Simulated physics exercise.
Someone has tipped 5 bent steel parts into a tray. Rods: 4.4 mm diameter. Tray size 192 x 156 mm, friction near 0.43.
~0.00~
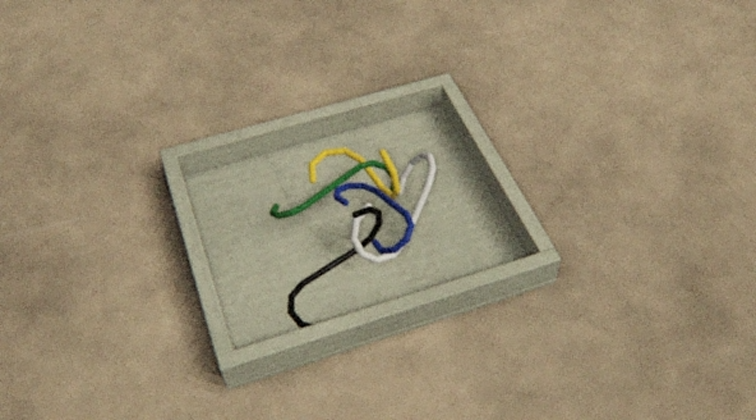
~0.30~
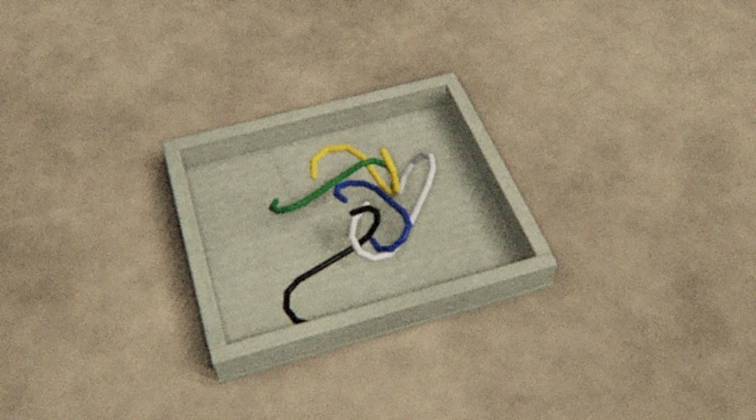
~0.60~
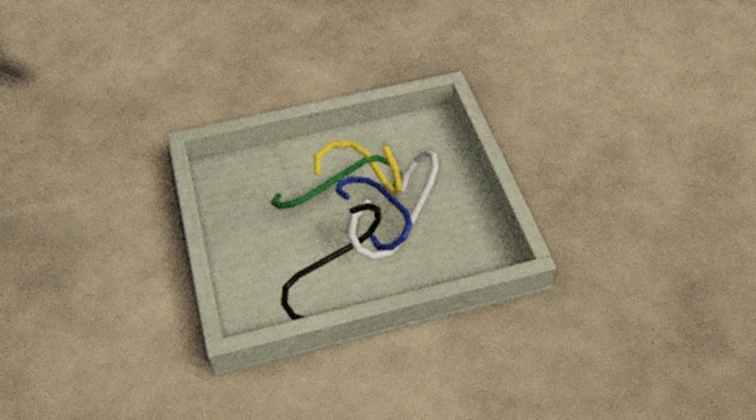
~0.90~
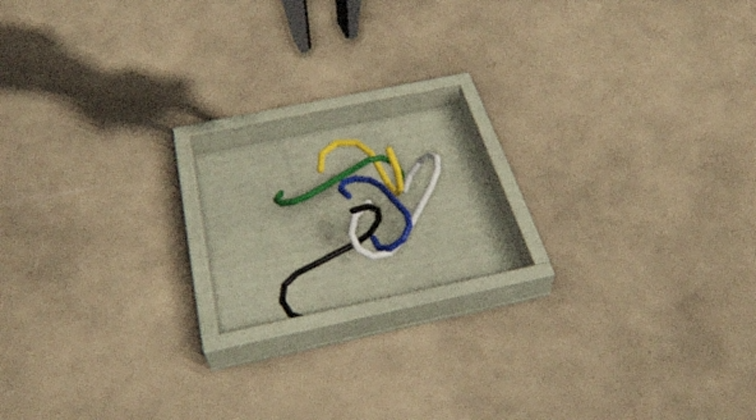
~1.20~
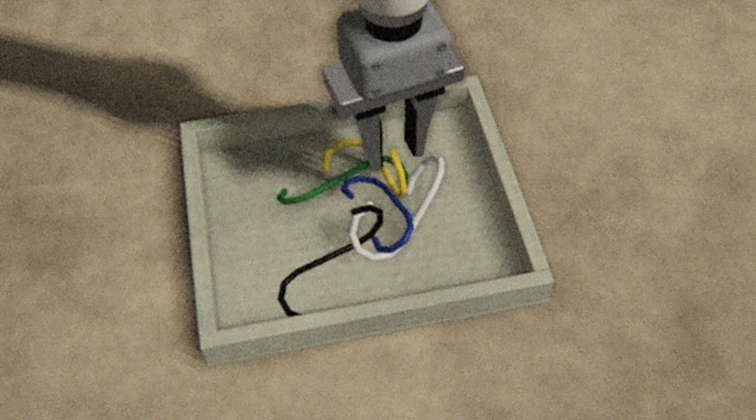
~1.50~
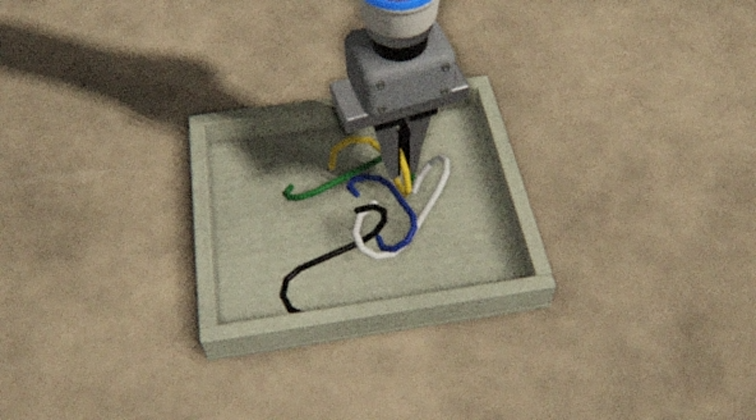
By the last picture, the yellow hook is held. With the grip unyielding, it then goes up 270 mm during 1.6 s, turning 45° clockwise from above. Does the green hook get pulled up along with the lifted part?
Lifted.
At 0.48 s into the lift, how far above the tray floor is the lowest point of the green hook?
I'd put it near 0 mm up.
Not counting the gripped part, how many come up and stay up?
The number is 1.
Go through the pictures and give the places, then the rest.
Fingers out of view, 201 mm above the grip; green hook from (276, 207) to (393, 189), passing over yellow hook, over blue hook; yellow hook from (313, 181) to (383, 153), passing under green hook, in the first picture.
Fingers out of view, 201 mm above the grip; yellow hook from (314, 177) to (383, 151), passing under green hook; white hook from (366, 205) to (399, 192), passing over and under black hook, under blue hook, in the second picture.
Fingers out of view, 188 mm above the grip; blue hook from (373, 238) to (347, 197), passing under black hook, over white hook, under green hook; black hook from (328, 317) to (353, 211), passing over and under white hook, over blue hook, in the third picture.
Fingers (323, 20) 100 mm above the grip; green hook from (281, 193) to (399, 186), passing over yellow hook, over blue hook, in the fourth picture.
Fingers (394, 142) 13 mm above the grip, in the fifth picture.
Fingers (400, 155) closed on the yellow hook; green hook from (291, 187) to (408, 187); yellow hook from (332, 166) to (399, 151), in the sixth picture.
After 1.98 s, lowest point more than 20 mm over the tray floor, yellow hook 58 mm.
After 2.38 s, lowest point more than 20 mm over the tray floor, yellow hook 158 mm, green hook 77 mm.
After 3.10 s, lowest point more than 20 mm over the tray floor, yellow hook 272 mm, green hook 192 mm.
At rest, hanging yellow hook 272 mm, green hook 191 mm; the other 3 are down.
